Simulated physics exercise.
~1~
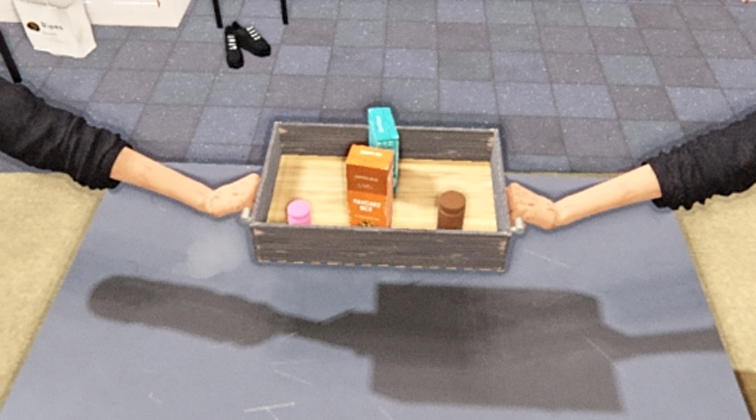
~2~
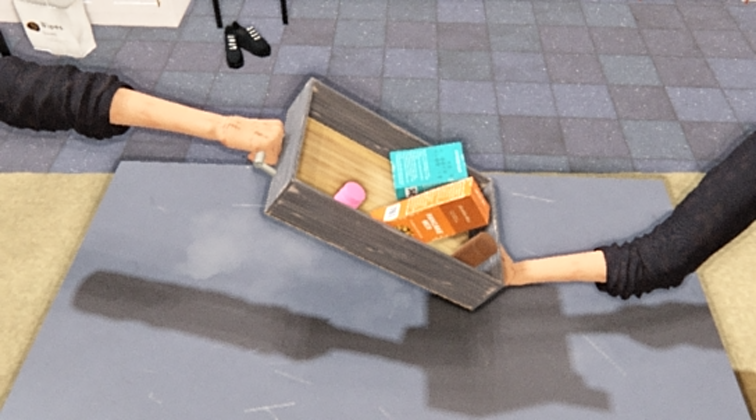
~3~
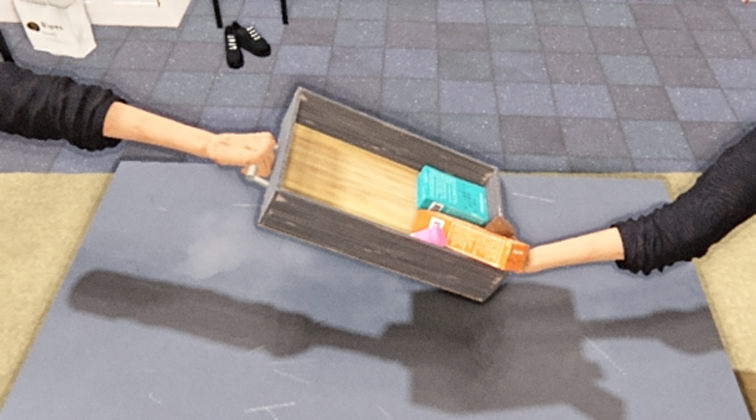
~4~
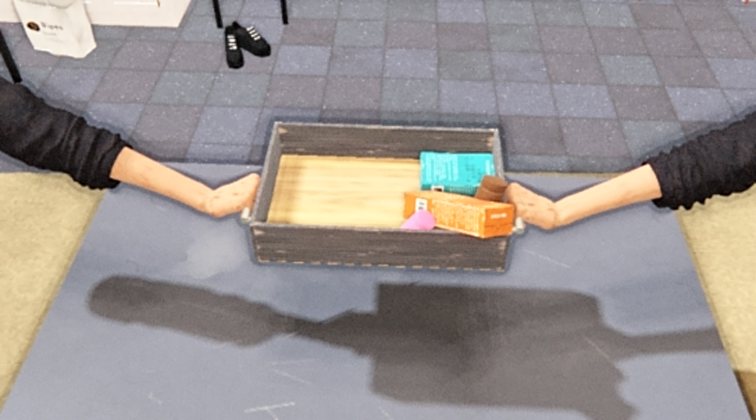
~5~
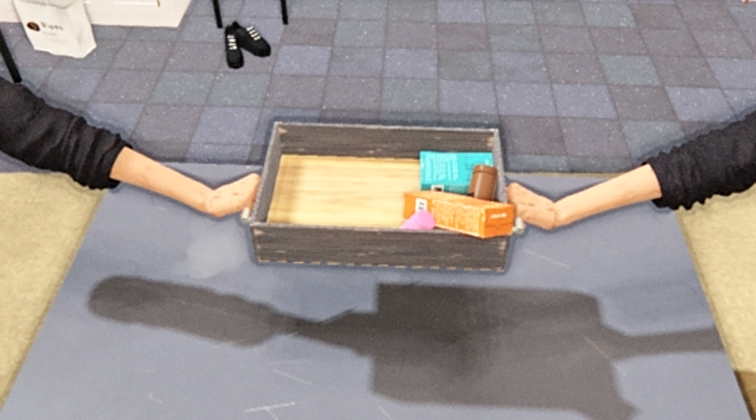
Two hands tilt a crate right side down, then level it, leaving its items toppled rightward.
